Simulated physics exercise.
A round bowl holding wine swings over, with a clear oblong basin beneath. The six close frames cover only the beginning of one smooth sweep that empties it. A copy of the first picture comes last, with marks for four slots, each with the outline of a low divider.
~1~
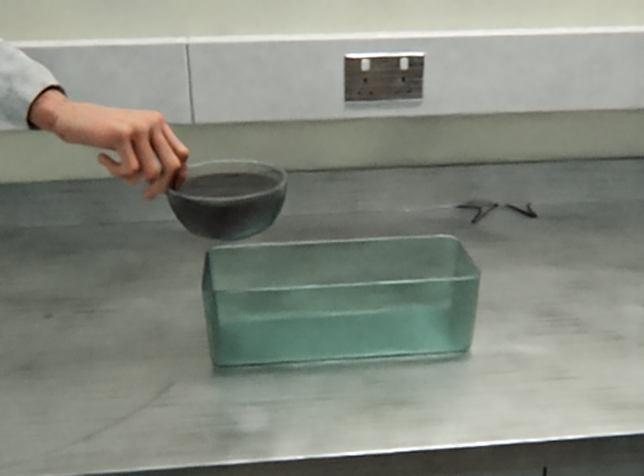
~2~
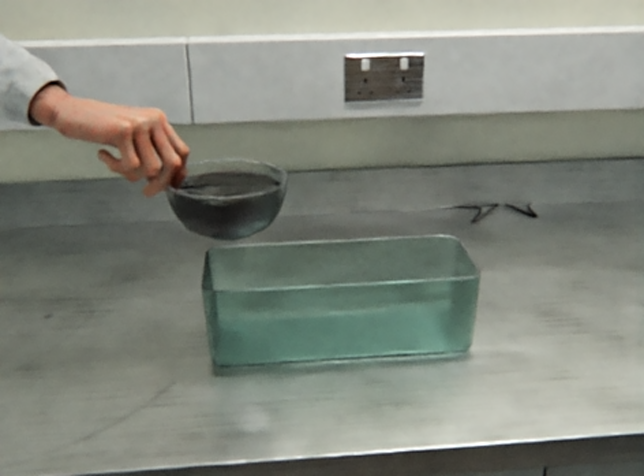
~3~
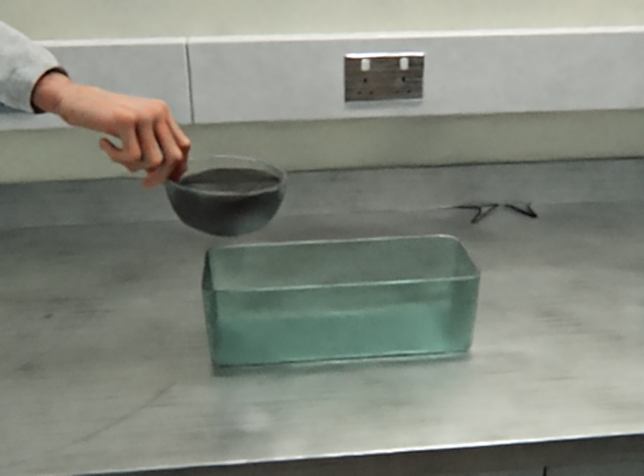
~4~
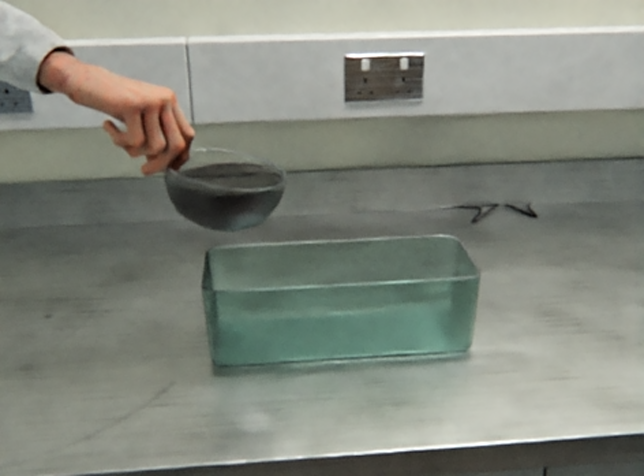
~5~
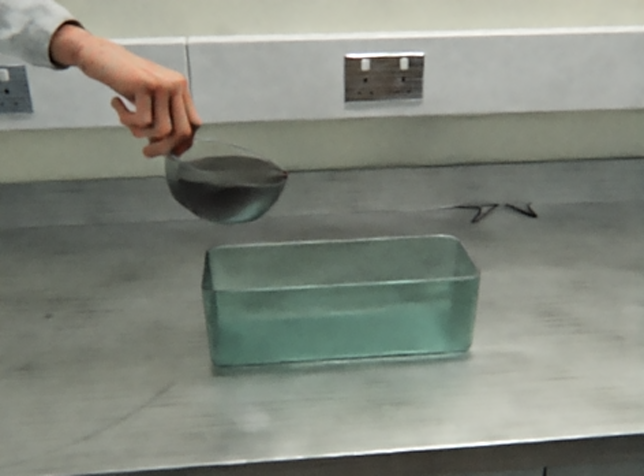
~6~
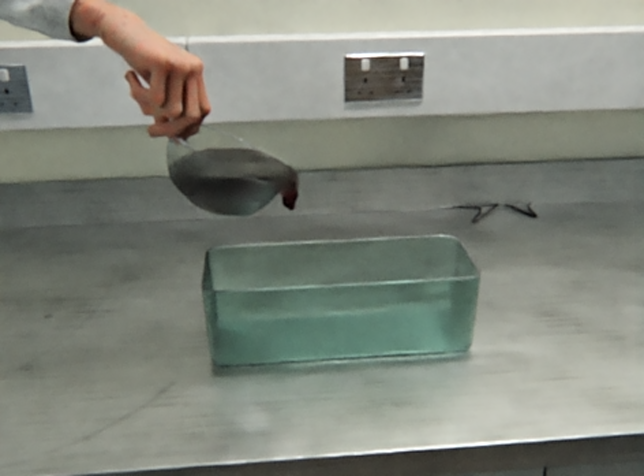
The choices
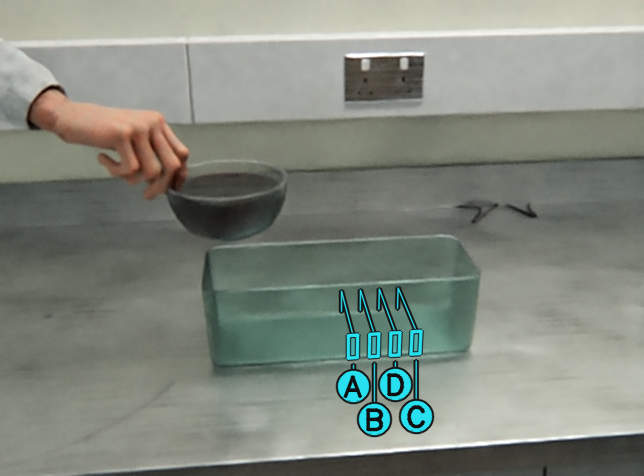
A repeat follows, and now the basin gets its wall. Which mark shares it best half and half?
B is best.
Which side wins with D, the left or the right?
The left side.
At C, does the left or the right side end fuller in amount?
More ends on the left.
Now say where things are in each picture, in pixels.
In the first picture, upright, lip at (285, 175); basin from (211, 364) to (471, 348); nothing has left yet.
In the second picture, upright, lip at (285, 175); nothing has left yet.
In the third picture, tipped about 5°, lip at (285, 175); nothing has left yet.
In the fourth picture, tipped about 11°, lip at (285, 175); nothing has left yet.
In the fifth picture, tipped about 18°, lip at (285, 175); wine is over the lip, down to (285, 175).
In the sixth picture, tipped about 28°, lip at (285, 175); wine is over the lip, down to (291, 204).
On the marked copy, A at (353, 364); B at (374, 363); C at (416, 360); D at (395, 362).
Choosing A, about 21 % ends left of the wall and 78 % right of it.
Choosing B, about 48 % ends left of the wall and 51 % right of it.
Choosing C, about 87 % ends left of the wall and 12 % right of it.
Choosing D, about 90 % ends left of the wall and 9 % right of it.
